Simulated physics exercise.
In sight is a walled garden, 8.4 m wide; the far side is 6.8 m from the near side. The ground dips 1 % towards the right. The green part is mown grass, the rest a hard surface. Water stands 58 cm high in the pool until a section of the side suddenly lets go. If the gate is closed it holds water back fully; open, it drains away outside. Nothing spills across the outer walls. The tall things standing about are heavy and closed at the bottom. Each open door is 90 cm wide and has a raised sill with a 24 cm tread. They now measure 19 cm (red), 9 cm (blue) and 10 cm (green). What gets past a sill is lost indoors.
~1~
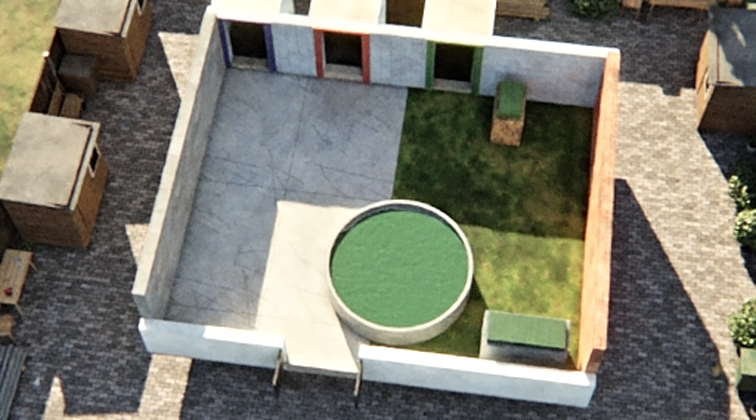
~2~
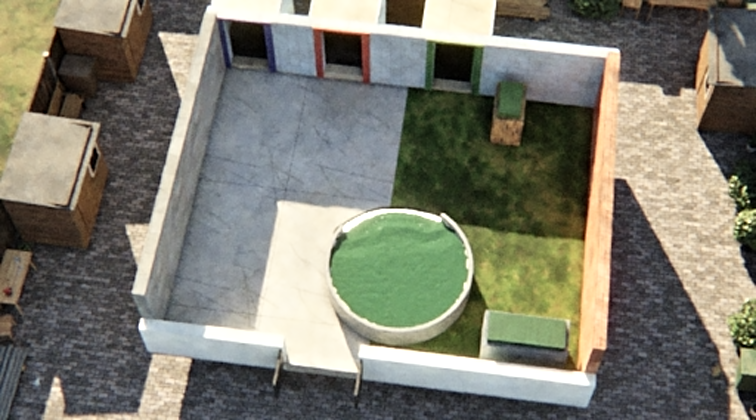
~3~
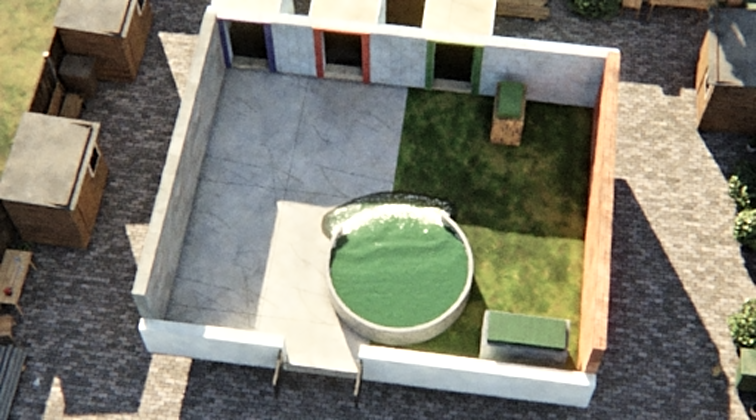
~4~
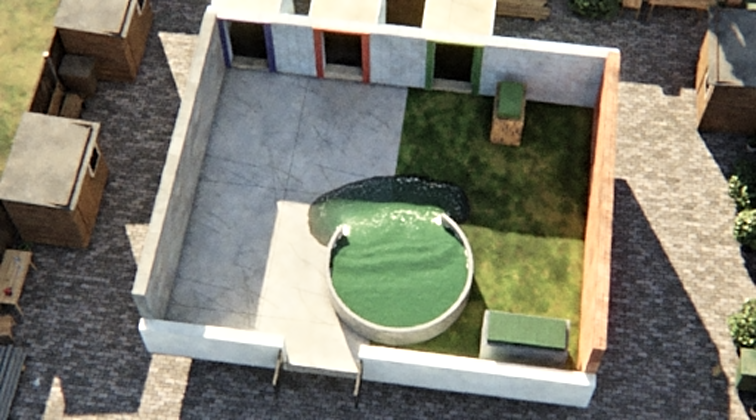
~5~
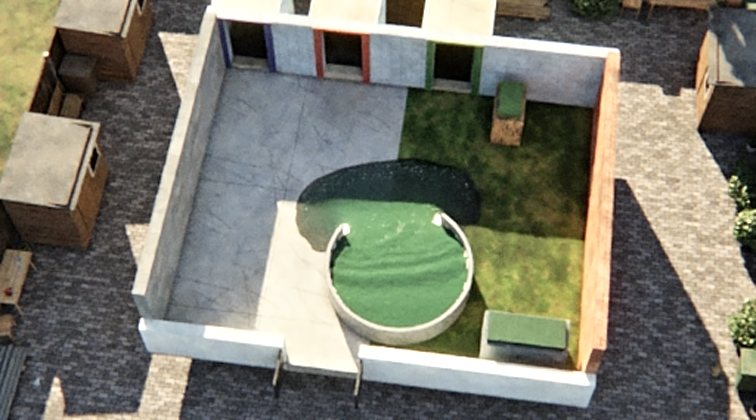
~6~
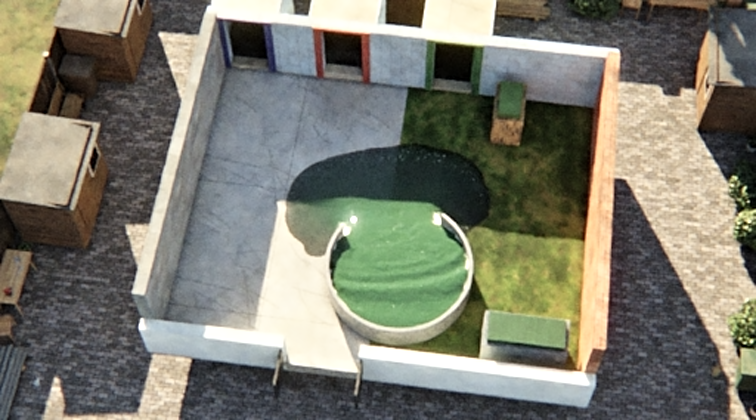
Green water bursting through the far side of a round pool and spreading across the paving and grass of a walled garden.
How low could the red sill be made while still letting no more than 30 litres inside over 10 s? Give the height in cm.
Close to 19.5 cm is just enough.
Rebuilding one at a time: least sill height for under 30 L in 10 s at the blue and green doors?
Roughly 19 cm at blue and 14.5 cm at green.
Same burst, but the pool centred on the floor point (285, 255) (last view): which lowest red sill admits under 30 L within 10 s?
Some 20 cm.
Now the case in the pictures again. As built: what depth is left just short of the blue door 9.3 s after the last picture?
About 6.5 cm.
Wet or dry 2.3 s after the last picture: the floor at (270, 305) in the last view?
It is not reached.
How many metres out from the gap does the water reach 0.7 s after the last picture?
Some 3.6 m out.
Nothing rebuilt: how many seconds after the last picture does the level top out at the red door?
At about 1.6 s.
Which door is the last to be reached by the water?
The blue one.
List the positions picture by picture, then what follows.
The first frame shows the pool at (399, 266) is whole and still, 58 cm deep; the red door at (342, 52) is dry.
In the second frame, the gap is on the far side, the front 0.3 m out at a hidden place; the back of the pool holds 58 cm.
In the third frame, the front is at (445, 202), 0.7 m from the gap on the far side; 1.6 m2 of floor is wet, 58 cm left at the back.
In the fourth frame, the front is at (450, 185), 1.1 m from the gap on the far side; 3.3 m2 of floor is wet, 58 cm left at the back.
In the fifth frame, the front is at (457, 172), 1.5 m from the gap on the far side; 5.2 m2 of floor is wet, 58 cm left at the back.
In the sixth frame, the front is at (451, 155), 1.8 m from the gap on the far side; 7.2 m2 of floor is wet, 58 cm left at the back; 2.0 m in a straight line remain to the red door at (342, 52).
Then, 0.7 s after the last picture water covers 30 % of the floor, deepest (28 cm) near (395, 215); it has not reached the red door.
Then, 2.3 s after the last picture water covers 50 % of the floor, deepest (32 cm) near (232, 77); 25 cm at the red door, 18 litres in over its 19 cm sill.
Then, 9.3 s after the last picture water covers 95 % of the floor, deepest (10 cm) near (267, 349); 7 cm at the red door, 30 litres in over its 19 cm sill.
At the red door as built, the water peaked near 27 cm, 1.5 s after the last picture.
With a sill of 17 cm, 48 litres would have come in within the 10 s; with 23 cm, 8 litres. So under 30 litres takes about 19.5 cm.
